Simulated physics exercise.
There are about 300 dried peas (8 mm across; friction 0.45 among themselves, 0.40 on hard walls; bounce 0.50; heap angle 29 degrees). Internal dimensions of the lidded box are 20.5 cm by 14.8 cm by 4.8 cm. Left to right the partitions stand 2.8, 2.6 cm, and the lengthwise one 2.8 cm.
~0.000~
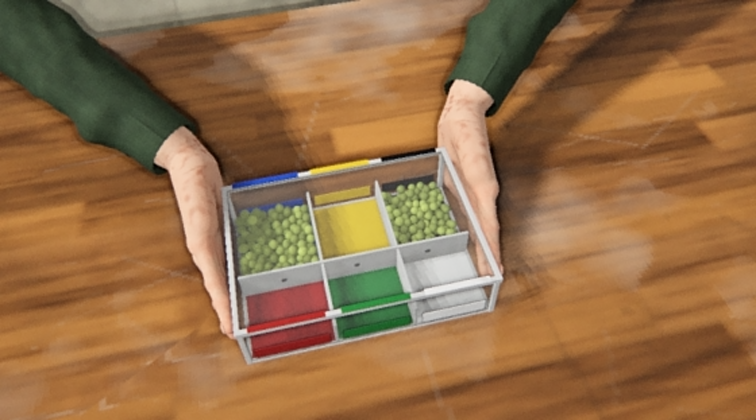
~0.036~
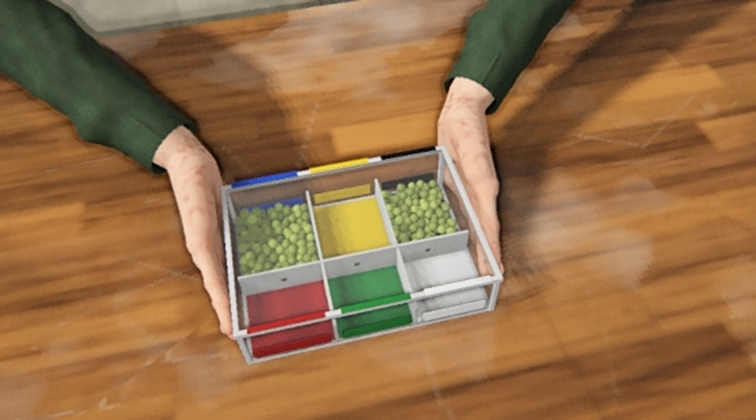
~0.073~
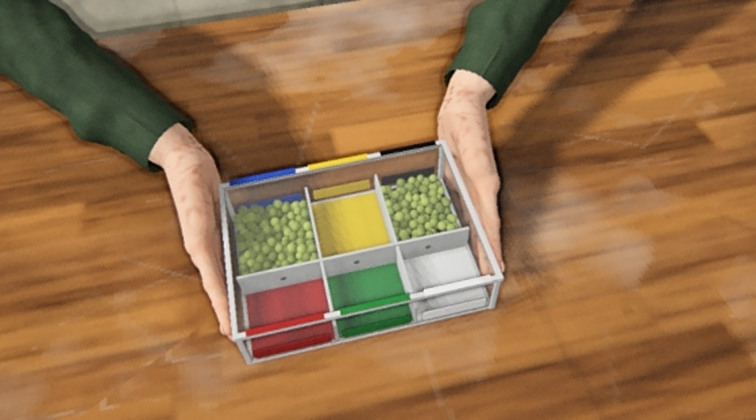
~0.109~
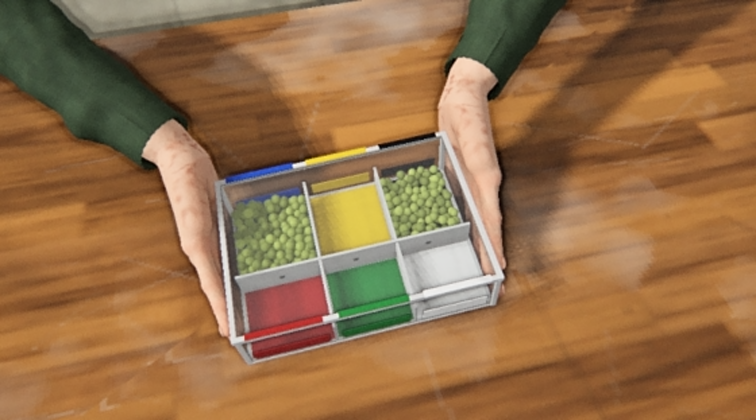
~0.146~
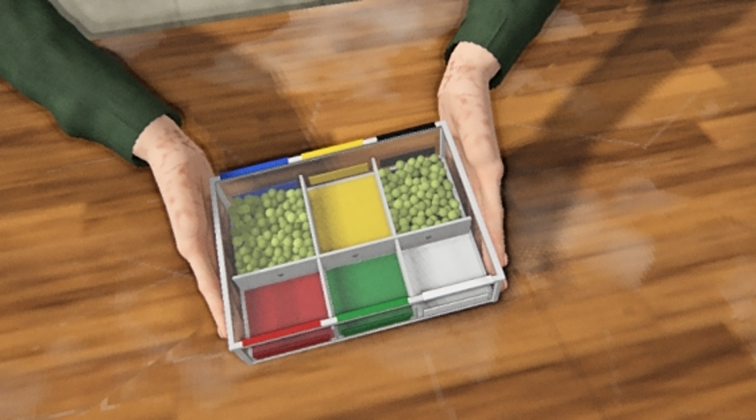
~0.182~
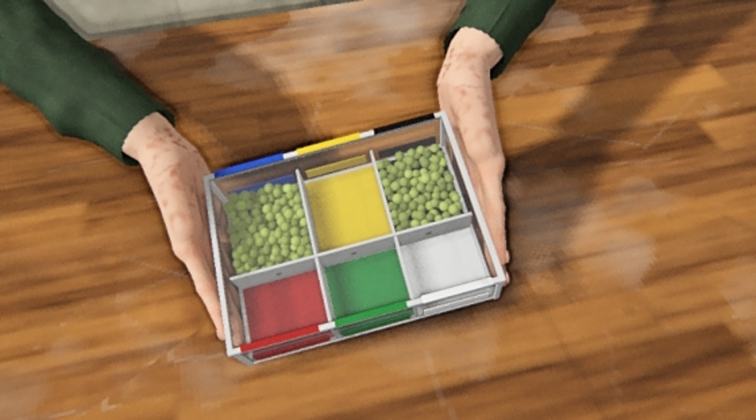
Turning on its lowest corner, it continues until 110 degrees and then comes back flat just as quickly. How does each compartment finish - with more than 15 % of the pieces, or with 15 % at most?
Red compartment: More than 15 %, blue compartment: More than 15 %, green compartment: More than 15 %, yellow compartment: At most 15 %, white compartment: At most 15 %, black compartment: At most 15 %.
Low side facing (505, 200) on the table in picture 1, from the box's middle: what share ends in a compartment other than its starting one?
That comes to around 60 per cent.
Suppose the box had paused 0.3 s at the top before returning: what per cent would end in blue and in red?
Result - blue: 20 %; red: 55 %.
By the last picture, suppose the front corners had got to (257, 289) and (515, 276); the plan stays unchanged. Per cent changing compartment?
In that case some 65 per cent.
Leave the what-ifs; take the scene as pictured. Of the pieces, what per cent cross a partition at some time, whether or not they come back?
About 80 %.
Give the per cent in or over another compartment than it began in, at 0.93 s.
At that moment it's some 45 per cent.
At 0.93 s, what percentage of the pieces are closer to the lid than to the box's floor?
Share: Approx. 70 %.
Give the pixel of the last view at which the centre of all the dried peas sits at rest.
Centre at rest, approx.: (292, 314) px.
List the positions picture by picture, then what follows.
The first picture shows box tilt 0 degrees, front corners at (240, 332) and (496, 277); blue 65 %, black 35 %.
The second picture shows box tilt 1 degrees, front corners at (239, 333) and (496, 277).
The third picture shows box tilt 3 degrees, front corners at (238, 335) and (496, 276), lowest corner left front.
The fourth picture shows box tilt 7 degrees, front corners at (237, 339) and (497, 276), lowest corner left front.
The fifth picture shows box tilt 12 degrees, front corners at (235, 344) and (498, 276), lowest corner left front.
The sixth picture shows box tilt 17 degrees, front corners at (233, 350) and (499, 277), lowest corner left front; blue 65 %, black 35 %. Its pace works out near 135 degrees a second.
After 0.93 s, tilt 110 degrees; red 30 %, blue 40 %, green 10 %, white 5 %, black 20 %.
After 1.43 s, tilt 49 degrees; red 55 %, blue 25 %, green 25 %.
After 2.00 s, tilt 0 degrees; red 55 %, blue 20 %, green 20 %.
In the end, at 2.5 s, red 55 %, blue 20 %, green 20 %, yellow 0 %, white 0 %, black 0 %.
